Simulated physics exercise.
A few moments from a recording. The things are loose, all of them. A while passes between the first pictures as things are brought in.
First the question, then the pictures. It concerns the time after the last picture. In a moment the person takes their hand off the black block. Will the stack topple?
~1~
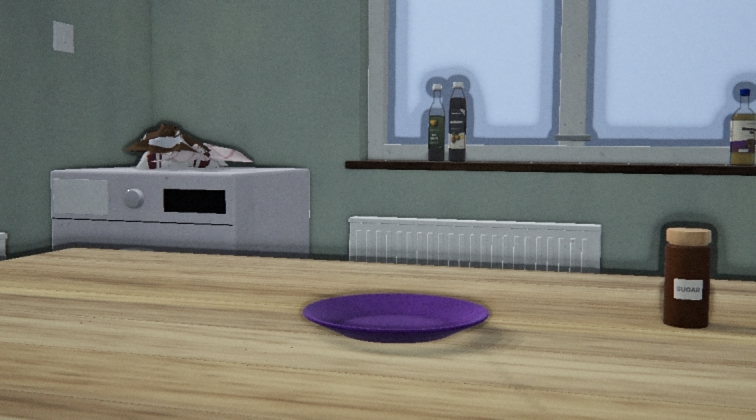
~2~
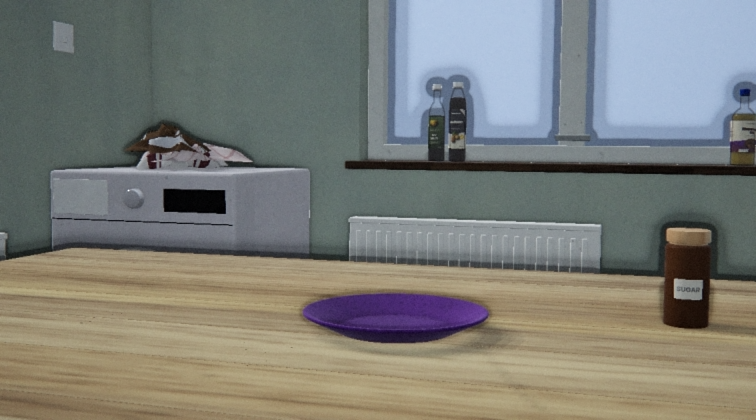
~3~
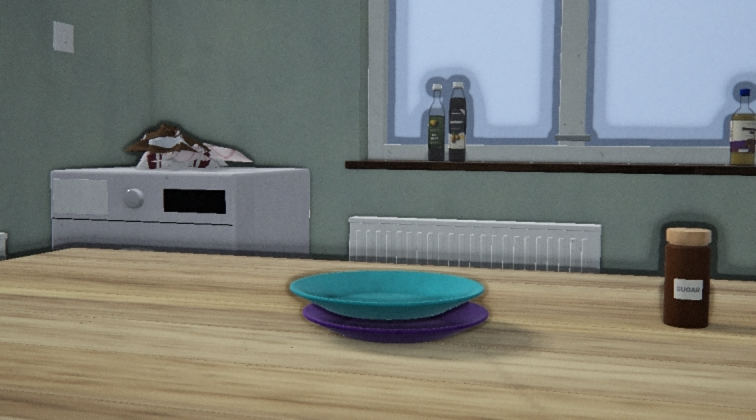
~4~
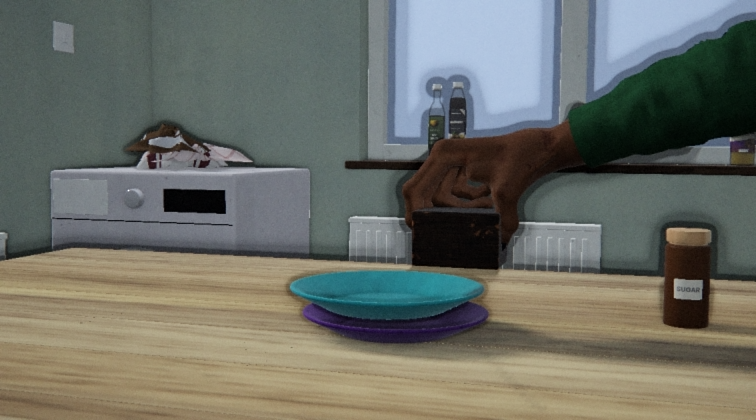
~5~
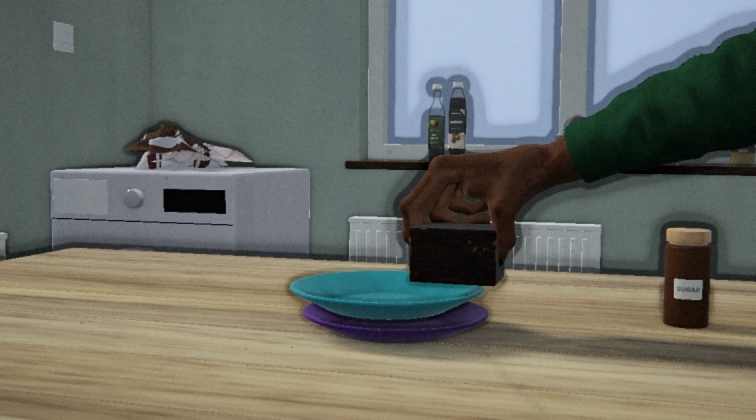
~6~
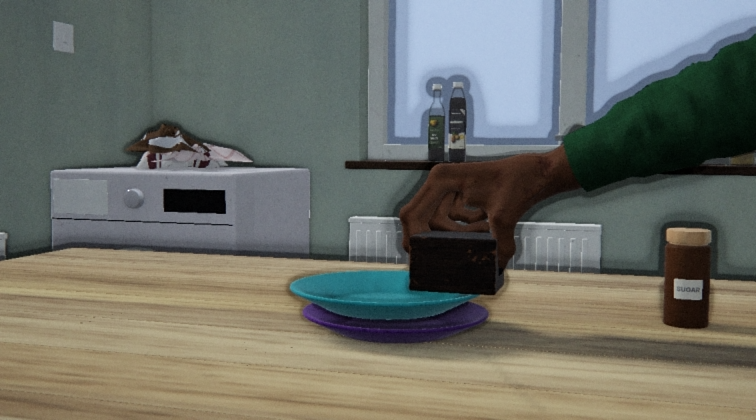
No, it stays up.
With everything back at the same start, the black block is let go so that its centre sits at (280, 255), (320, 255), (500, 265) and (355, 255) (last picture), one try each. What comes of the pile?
Well, the first time it tips over, the second time it stays intact, the third time it tips over, and the fourth time it stays intact.
Then, 1.00 s after the last picture, nothing has stirred.
Then, 2.10 s after the last picture, black block resting near (458, 263).
At rest, all 4 in place. Seen from the same camera at the end, black block near (458, 263). The pile holds.
